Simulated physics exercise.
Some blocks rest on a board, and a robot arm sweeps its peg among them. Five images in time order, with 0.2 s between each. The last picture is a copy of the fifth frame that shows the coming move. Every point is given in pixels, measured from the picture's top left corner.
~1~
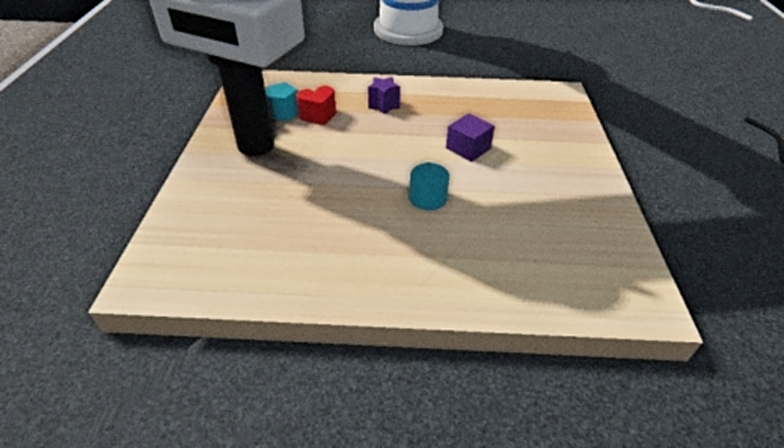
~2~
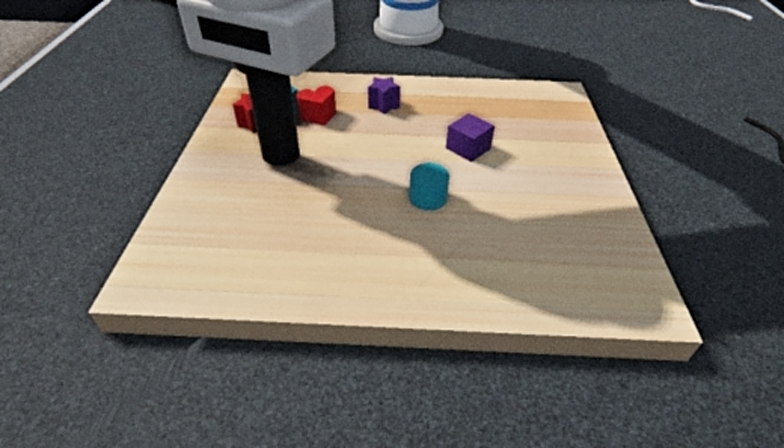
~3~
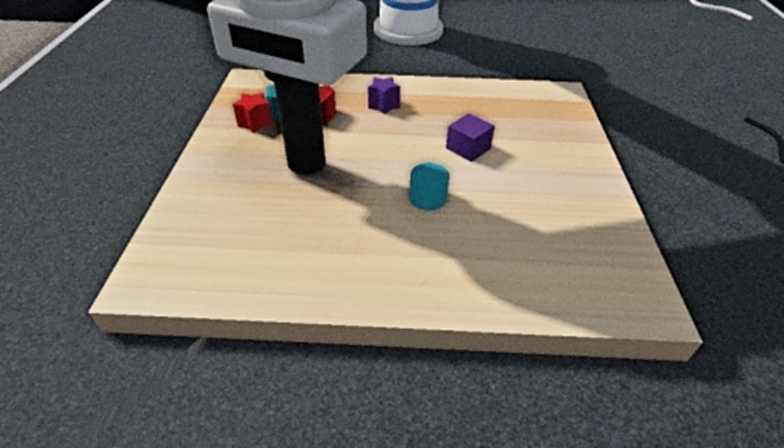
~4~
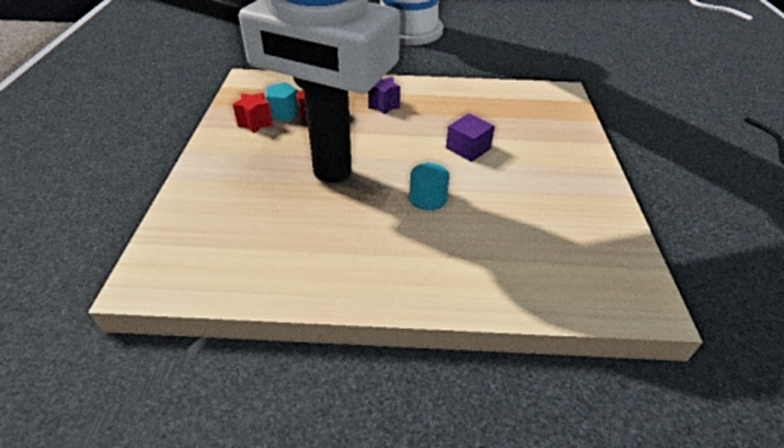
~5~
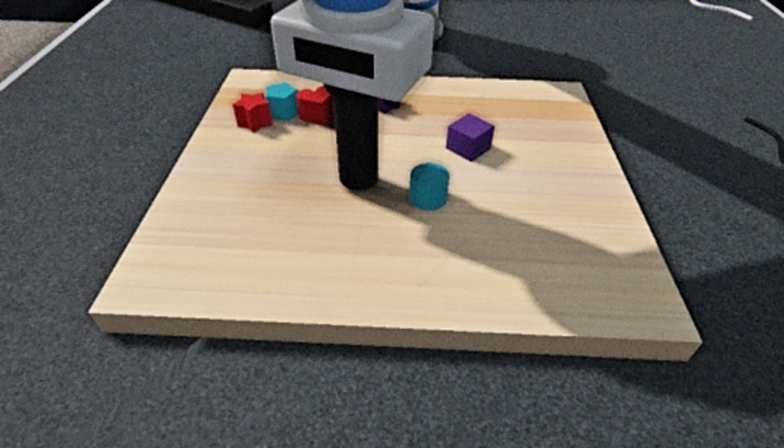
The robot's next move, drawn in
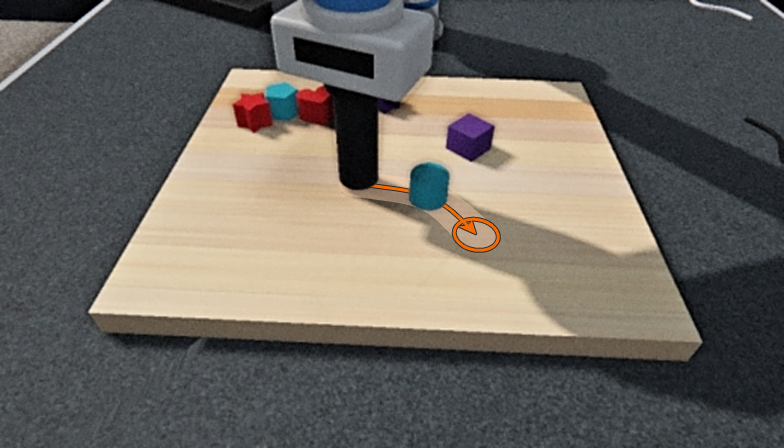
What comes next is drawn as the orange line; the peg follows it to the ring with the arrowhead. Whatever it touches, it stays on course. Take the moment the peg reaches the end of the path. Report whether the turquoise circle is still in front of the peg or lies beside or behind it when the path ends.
The block gets away.
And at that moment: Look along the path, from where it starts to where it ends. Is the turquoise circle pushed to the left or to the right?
The turquoise circle is shifted sideways to the left, facing along the path from start to end.
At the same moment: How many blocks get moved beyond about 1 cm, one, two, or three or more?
One block, no more.
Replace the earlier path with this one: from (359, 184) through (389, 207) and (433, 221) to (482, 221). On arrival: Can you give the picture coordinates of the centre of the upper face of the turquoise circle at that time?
At pixel (452, 171).
The drawn path runs from (359, 184) by way of (404, 190) and (445, 206) to (476, 234).
The first path, step by step. One third of the way, peg at (405, 184); turquoise circle at (444, 176).
Two thirds of the way, peg at (446, 200); turquoise circle at (490, 190).
At the end, peg at (477, 228); turquoise circle at (520, 200); purple square piece not moved.
